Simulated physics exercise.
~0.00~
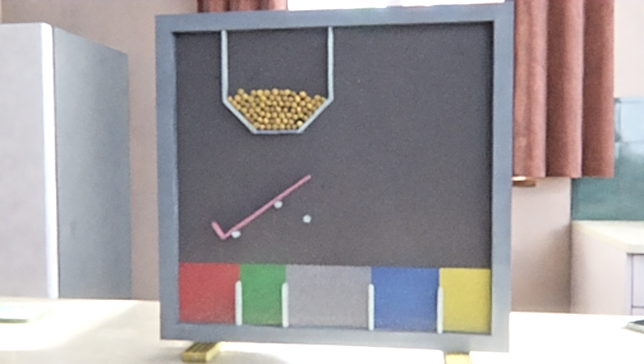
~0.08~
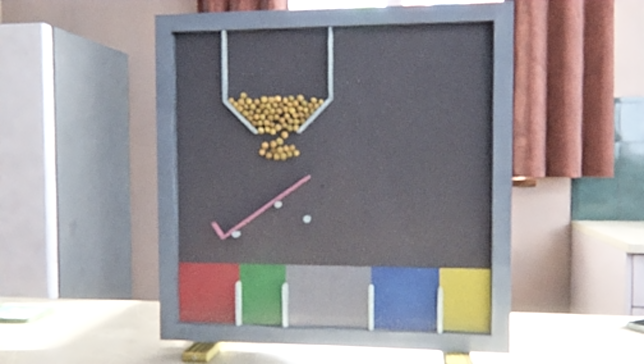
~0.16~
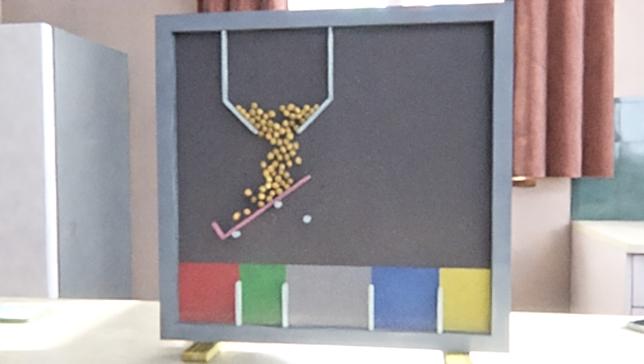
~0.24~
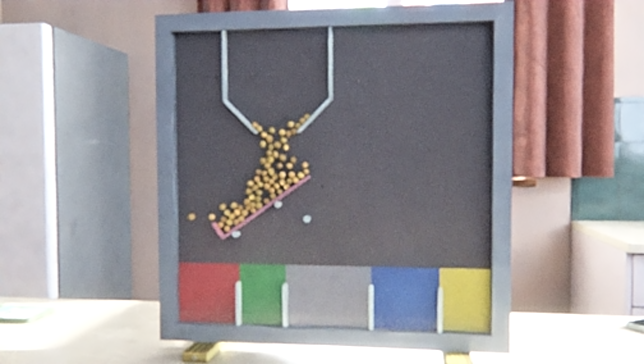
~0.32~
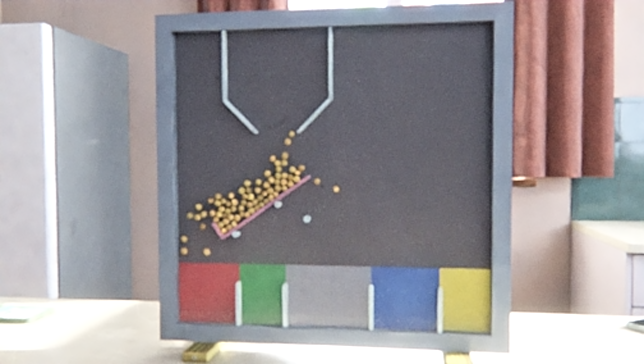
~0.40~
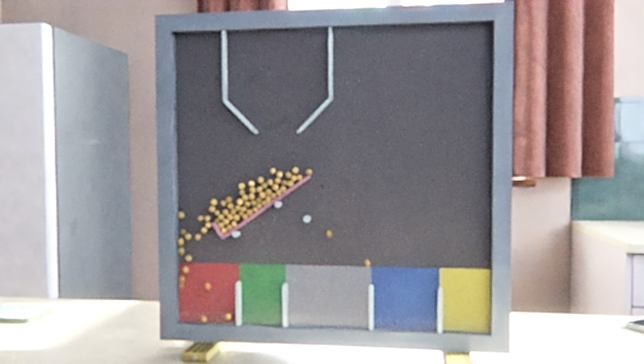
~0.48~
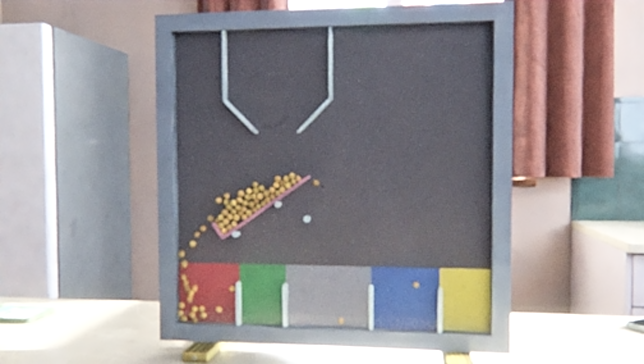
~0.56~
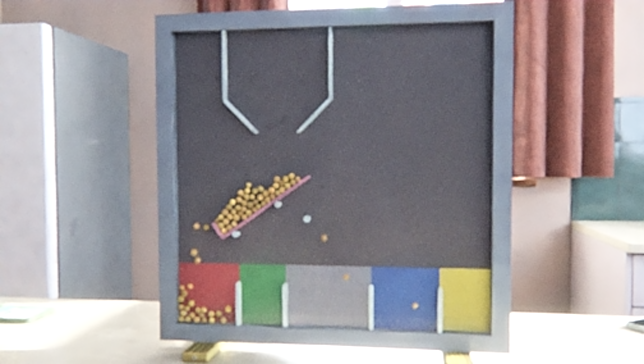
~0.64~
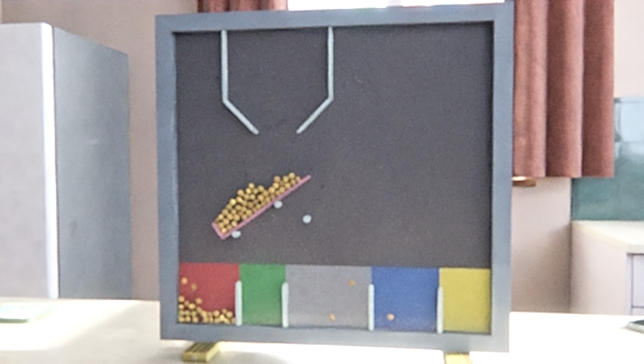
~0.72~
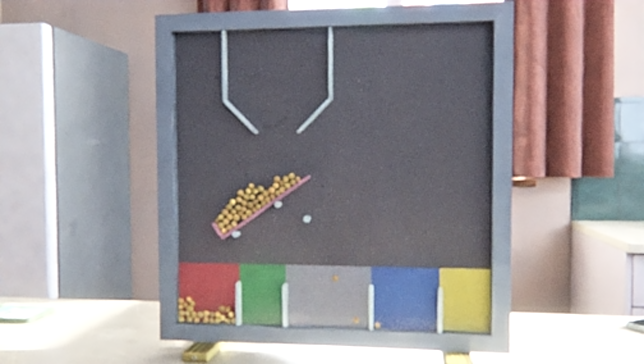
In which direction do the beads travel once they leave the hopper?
The beads move down, falling from the hopper toward the pink rocker.
